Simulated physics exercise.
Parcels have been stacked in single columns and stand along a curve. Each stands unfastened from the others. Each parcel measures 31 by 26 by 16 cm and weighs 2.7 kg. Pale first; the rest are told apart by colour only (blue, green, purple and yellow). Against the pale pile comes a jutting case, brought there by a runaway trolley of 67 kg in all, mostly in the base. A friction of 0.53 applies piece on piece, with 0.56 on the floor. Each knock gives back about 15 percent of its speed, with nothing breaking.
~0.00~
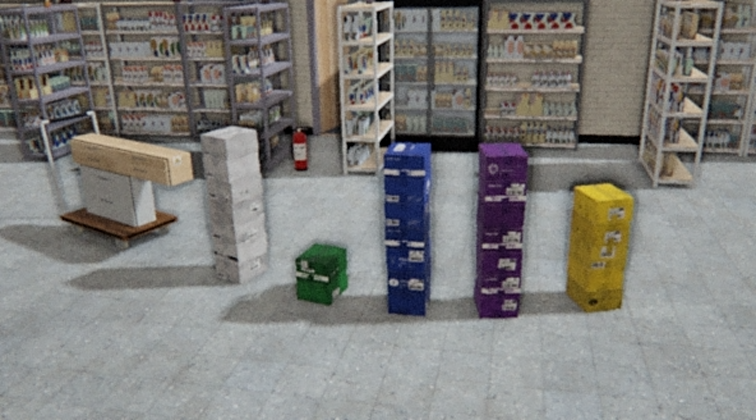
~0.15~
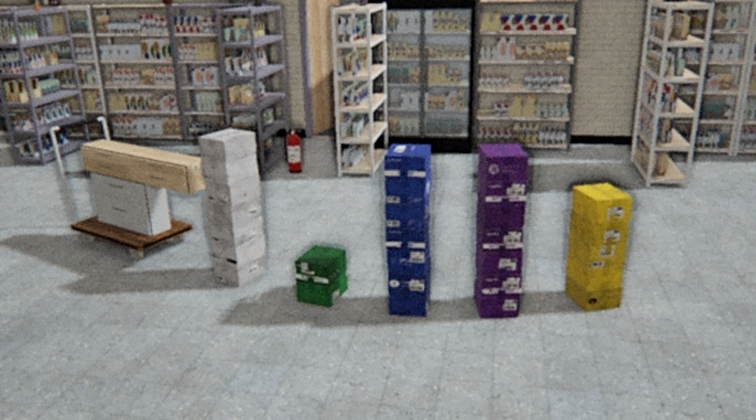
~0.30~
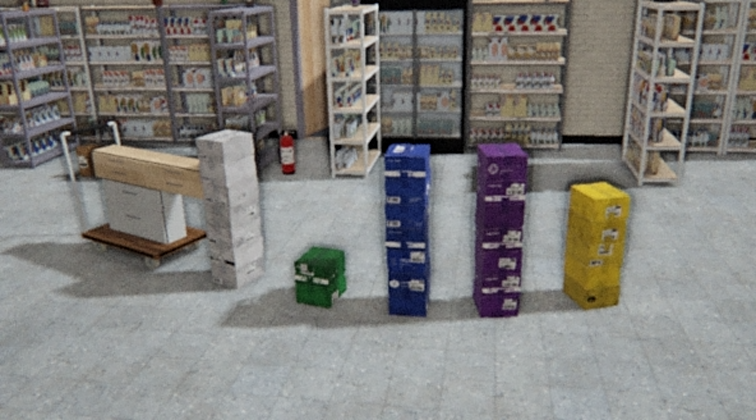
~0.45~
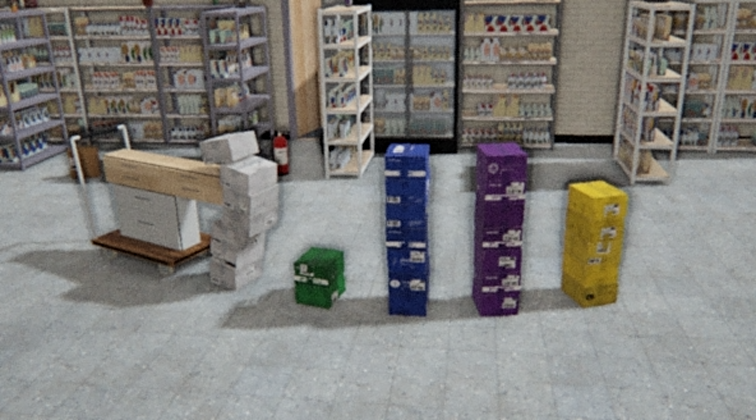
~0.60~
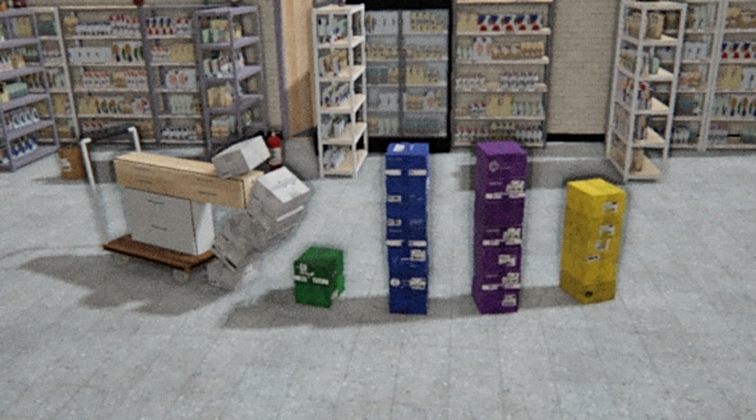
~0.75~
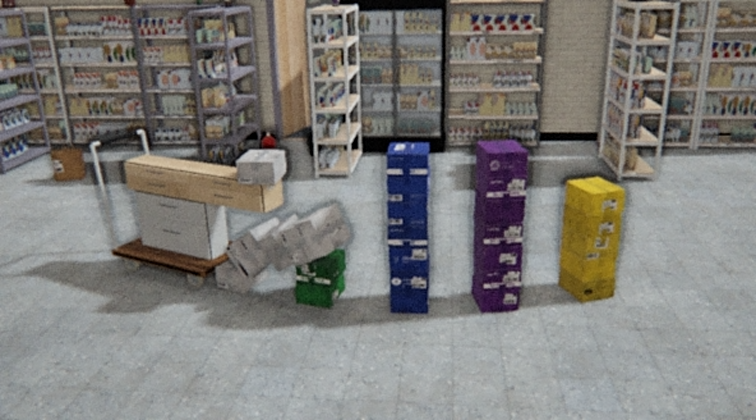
A loaded trolley rolled in from the left and its jutting case pushed into the pale stack of parcels, which buckled and leaned right over the small green pile, one parcel ending up on the case.
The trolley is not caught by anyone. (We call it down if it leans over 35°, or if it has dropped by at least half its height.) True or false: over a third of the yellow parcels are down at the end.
False.
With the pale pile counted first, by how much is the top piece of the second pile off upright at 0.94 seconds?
It sits around 0° from upright.
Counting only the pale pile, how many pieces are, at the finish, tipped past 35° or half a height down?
That happens to 6 of them.
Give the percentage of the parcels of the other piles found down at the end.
Roughly 5 percent.
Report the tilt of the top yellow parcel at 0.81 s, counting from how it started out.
Some 0°.
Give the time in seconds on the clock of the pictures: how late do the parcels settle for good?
Around 2.0 seconds.
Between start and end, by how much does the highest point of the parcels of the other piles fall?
By about 0 cm, start to end.
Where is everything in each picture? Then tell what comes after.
In the first picture (each place is the centre of the face we see best; the camera moves round a little), load (161, 166) 49 cm short; top yellow parcel (615, 211); top green parcel (311, 272); the others all in place.
The second picture shows load (179, 174) 24 cm short; top yellow parcel (614, 211).
The third picture shows load (199, 180) just touching; top yellow parcel (612, 209).
The fourth picture shows load (216, 185) 21 cm in, top of the pale pile leaning 11°; top yellow parcel (610, 208); the others all in place.
The fifth picture shows load (235, 189) 40 cm in, top of the pale pile leaning 21°; top yellow parcel (609, 205); the others all in place.
The sixth picture shows load (253, 192) 55 cm in; top yellow parcel (608, 203); top green parcel (312, 275); the others all in place.
By 0.81 s, 6 of the pale pile down; none of the 5 yellow parcels down (0 of 21 in all colours); top yellow parcel unmoved; top green parcel moved 25 mm.
By 0.94 s, 6 of the pale pile down; none of the 5 yellow parcels down (0 of 21 in all colours); top yellow parcel unmoved; top green parcel moved 12 cm.
By 1.22 s, 6 of the pale pile down; none of the 5 yellow parcels down (1 of 21 in all colours); top yellow parcel unmoved; top green parcel tilted 39°.
By 1.68 s, 6 of the pale pile down; none of the 5 yellow parcels down (1 of 21 in all colours); top yellow parcel unmoved; top green parcel on its side.
When it is over (2.4 s), 6 of the pale pile down; none of the 5 yellow parcels down (1 of 21 in all colours); top yellow parcel unmoved; top green parcel on its side. That is 0 per cent. In pixels of the last frame, middles, top yellow parcel near (594, 196), top green parcel near (368, 293).
